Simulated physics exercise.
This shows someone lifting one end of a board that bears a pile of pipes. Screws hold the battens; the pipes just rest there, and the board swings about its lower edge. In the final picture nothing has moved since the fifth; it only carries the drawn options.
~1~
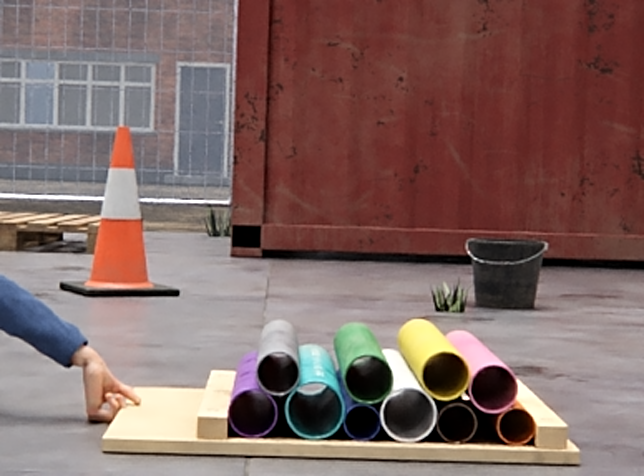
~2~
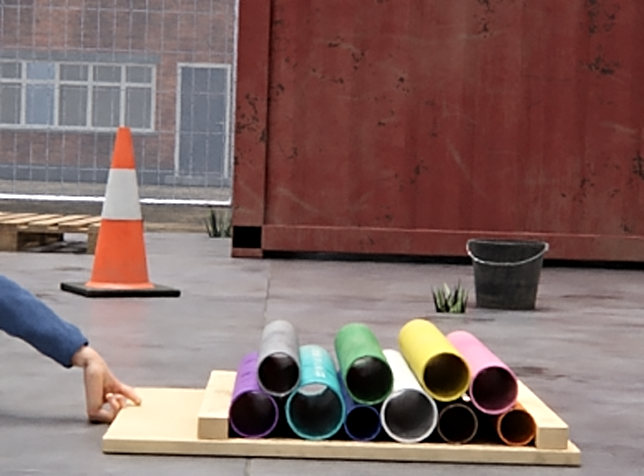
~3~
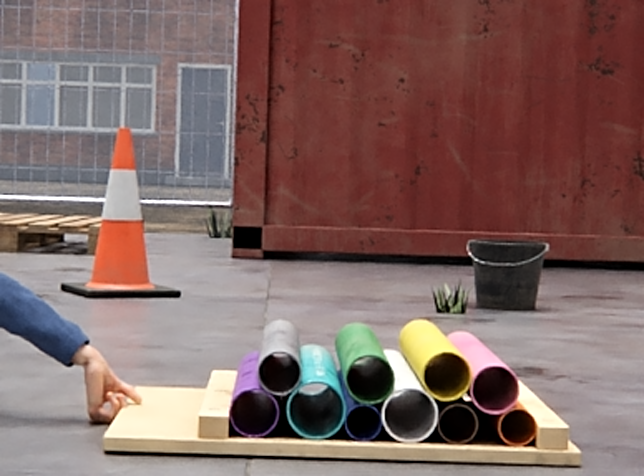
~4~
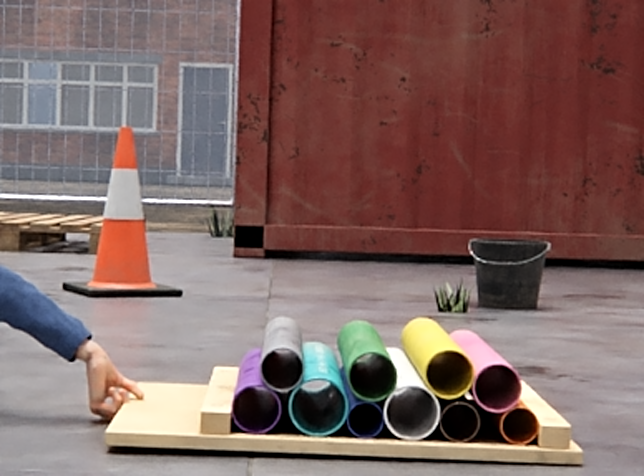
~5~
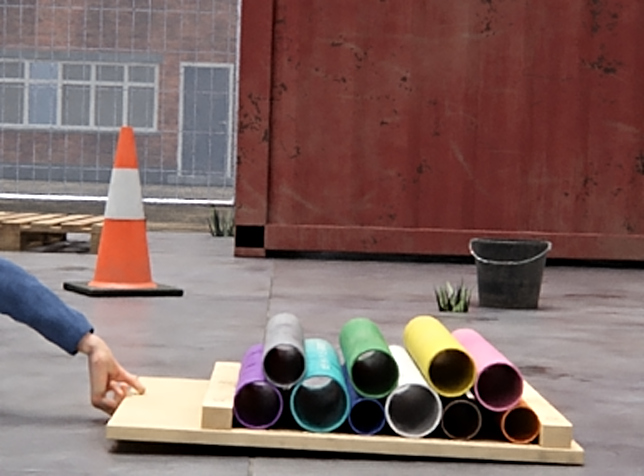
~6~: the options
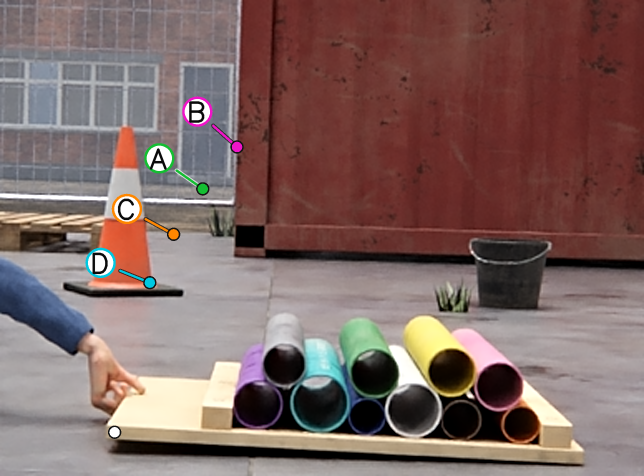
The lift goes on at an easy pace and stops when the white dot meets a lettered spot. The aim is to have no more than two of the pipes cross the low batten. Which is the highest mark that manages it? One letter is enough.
The last mark within the limit is B.
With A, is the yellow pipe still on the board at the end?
The yellow pipe: No.
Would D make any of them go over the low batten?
Yes.
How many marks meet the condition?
The number is four.
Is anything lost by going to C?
At C: Yes.
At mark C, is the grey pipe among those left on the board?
Yes, with C.
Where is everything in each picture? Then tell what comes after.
The first frame shows pink pipe (494, 389); yellow pipe (445, 375); grey pipe (278, 373).
The second frame shows grey pipe (279, 373); board (337, 412).
The third frame shows board (338, 412); purple pipe (254, 413); grey pipe (280, 373).
The fourth frame shows board (339, 409); purple pipe (256, 409); turquoise pipe (318, 407).
The fifth frame shows board (341, 406); purple pipe (258, 405); turquoise pipe (320, 403).
On the copy, A at (203, 189); B at (237, 147); C at (173, 234); D at (150, 283); the white dot at (115, 432).
On B. First, board at 21°.
Then, board at 39°.
Finally, board at 40°, two over the low batten (pink, yellow).
By contrast, A two over the low batten (pink, yellow); C two over the low batten (pink, yellow); D two over the low batten (pink, yellow).
